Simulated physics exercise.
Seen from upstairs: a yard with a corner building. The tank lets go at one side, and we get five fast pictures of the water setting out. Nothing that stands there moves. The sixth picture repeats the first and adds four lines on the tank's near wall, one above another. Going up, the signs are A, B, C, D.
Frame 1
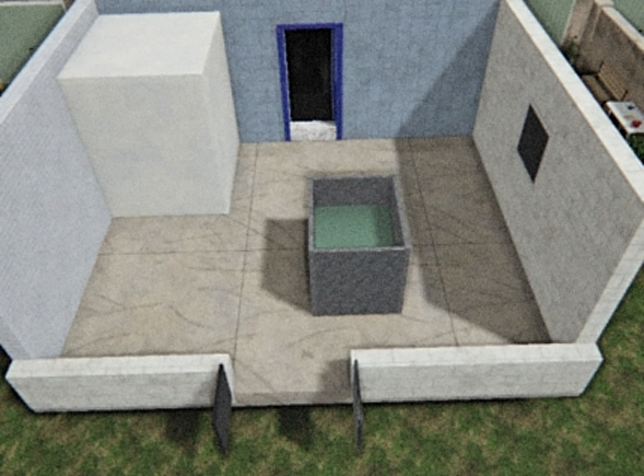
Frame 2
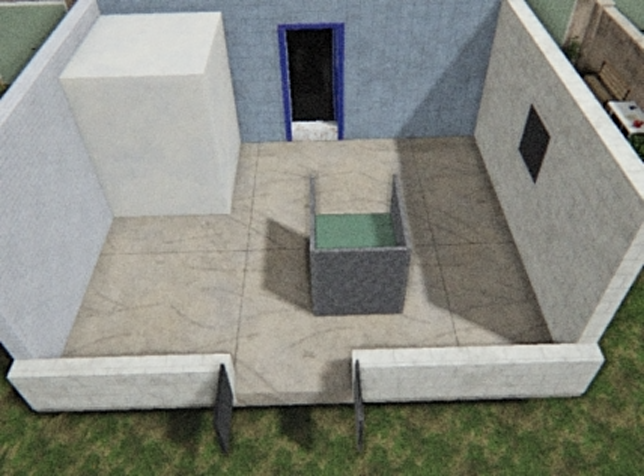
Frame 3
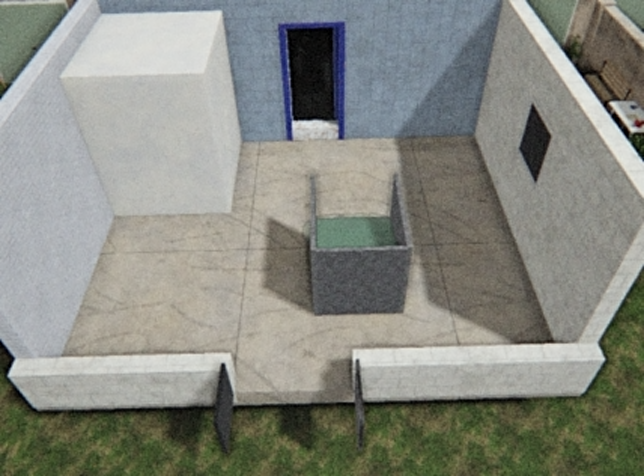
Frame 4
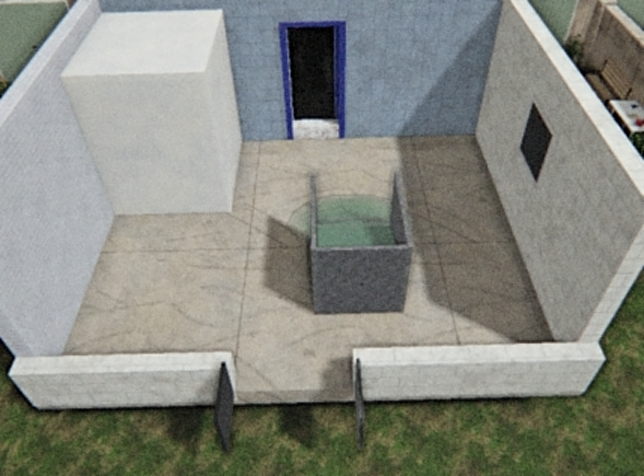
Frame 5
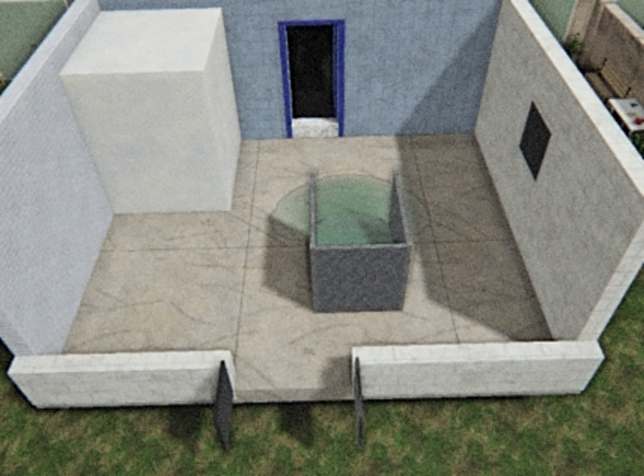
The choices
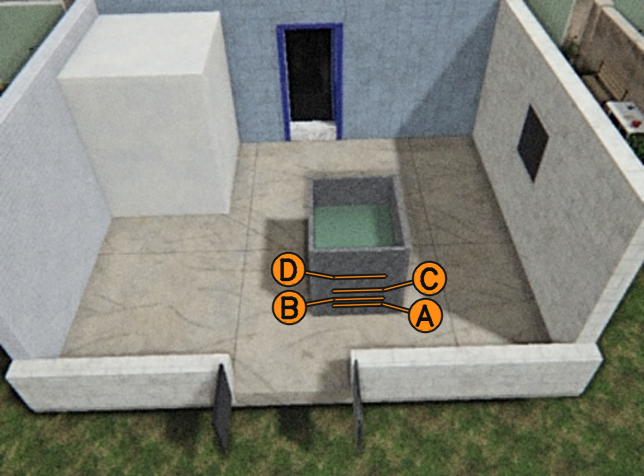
In this clip, seen from above, a gray tank of greenish water stands in a walled yard with a blue-framed doorway; its rear side disappears, and water spreads across the paving behind it and out to both sides.
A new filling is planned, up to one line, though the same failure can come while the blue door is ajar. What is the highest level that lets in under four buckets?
D will do.
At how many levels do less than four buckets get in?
All four.
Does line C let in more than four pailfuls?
No, not at all.
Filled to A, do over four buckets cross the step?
No.
In orange, A at (357, 304); B at (358, 298); C at (358, 290); D at (359, 276); from the bottom up A, B, C, D.
Choosing A, nothing gets over.
Choosing B, nothing gets over.
Choosing C, nothing gets over.
Choosing D, a bucket or two gets in.
